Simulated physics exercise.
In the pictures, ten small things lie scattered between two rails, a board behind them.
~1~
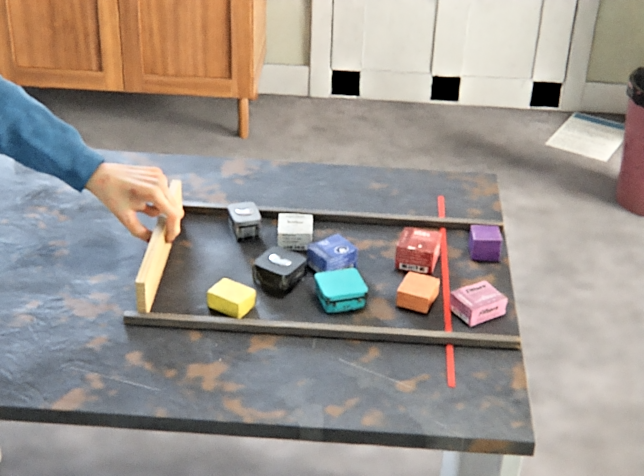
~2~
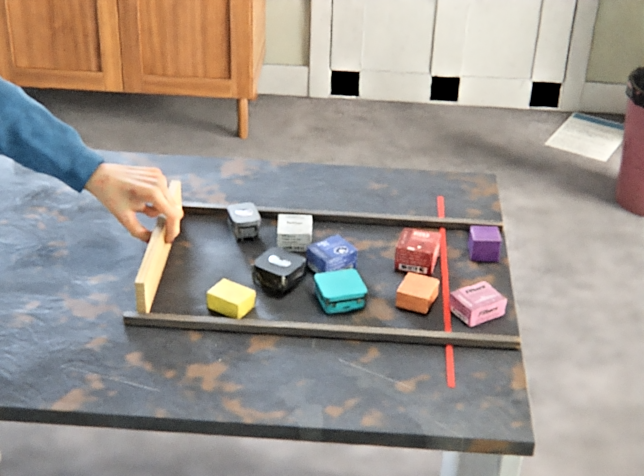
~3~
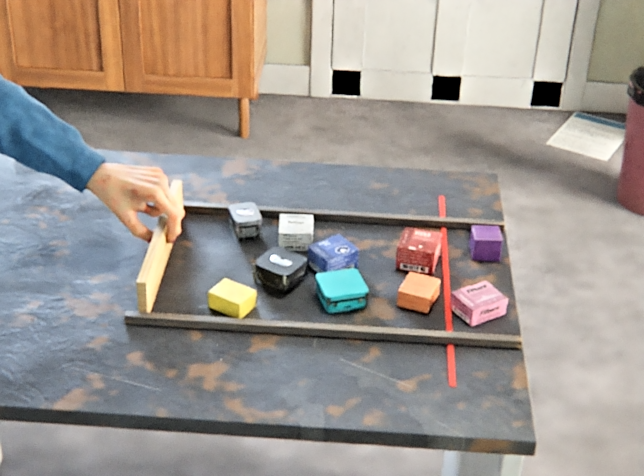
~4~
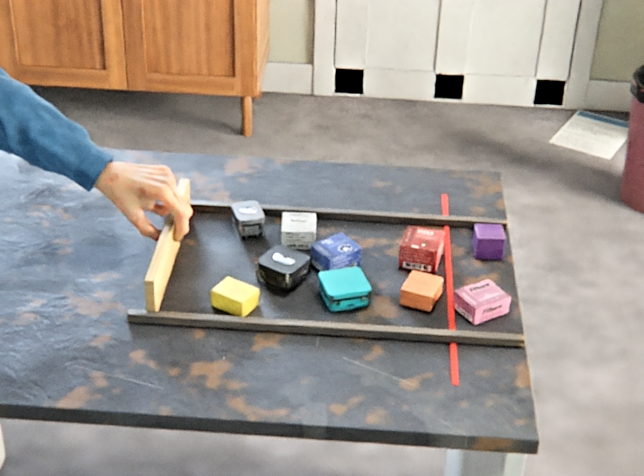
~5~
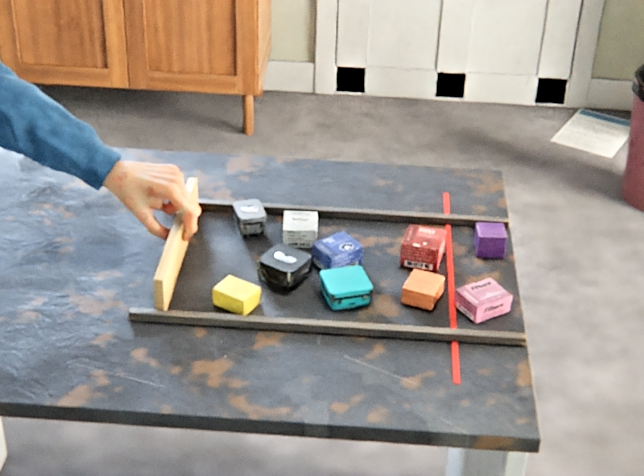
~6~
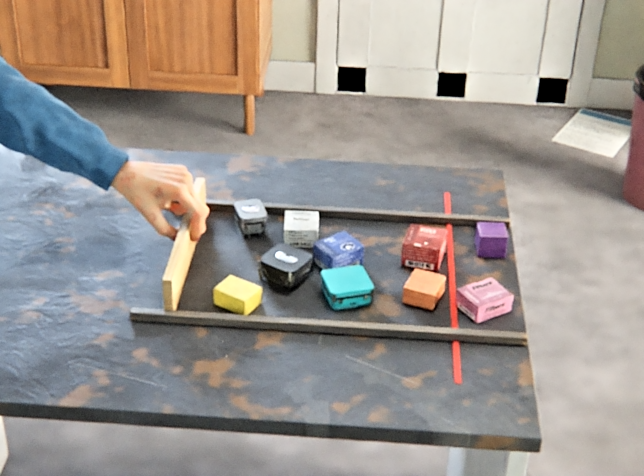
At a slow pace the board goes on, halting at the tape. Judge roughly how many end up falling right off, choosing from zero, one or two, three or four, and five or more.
It is three or four.
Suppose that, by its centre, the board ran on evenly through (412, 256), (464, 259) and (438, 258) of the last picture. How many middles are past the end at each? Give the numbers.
2, 5 and 4.
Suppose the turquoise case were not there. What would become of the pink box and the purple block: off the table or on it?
So the pink box goes off the edge and the purple block goes off the edge.
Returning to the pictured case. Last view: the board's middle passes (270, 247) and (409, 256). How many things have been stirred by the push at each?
The number moved is 4 and then 10.
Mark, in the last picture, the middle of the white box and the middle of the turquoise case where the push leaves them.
In the last view, the middles sit near (493, 228) and near (515, 298).
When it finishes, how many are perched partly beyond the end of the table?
The total comes out at 2.
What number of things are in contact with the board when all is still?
The count in contact is 3.
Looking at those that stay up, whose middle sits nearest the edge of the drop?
Foremost one: Turquoise case.
Early on, none off yet; purple block at rest near (491, 240); pink box at rest near (484, 300); red box at rest near (424, 247).
A while later, none off yet; purple block at rest near (491, 240); pink box at rest near (484, 300); red box travelled a little near (442, 247).
Further along, none off yet; purple block leaning a little near (521, 232); pink box on its side near (545, 343); red box travelled well along near (499, 243).
Finally, the number that fall off is three or four; lost, orange block, red box, pink box and purple block.
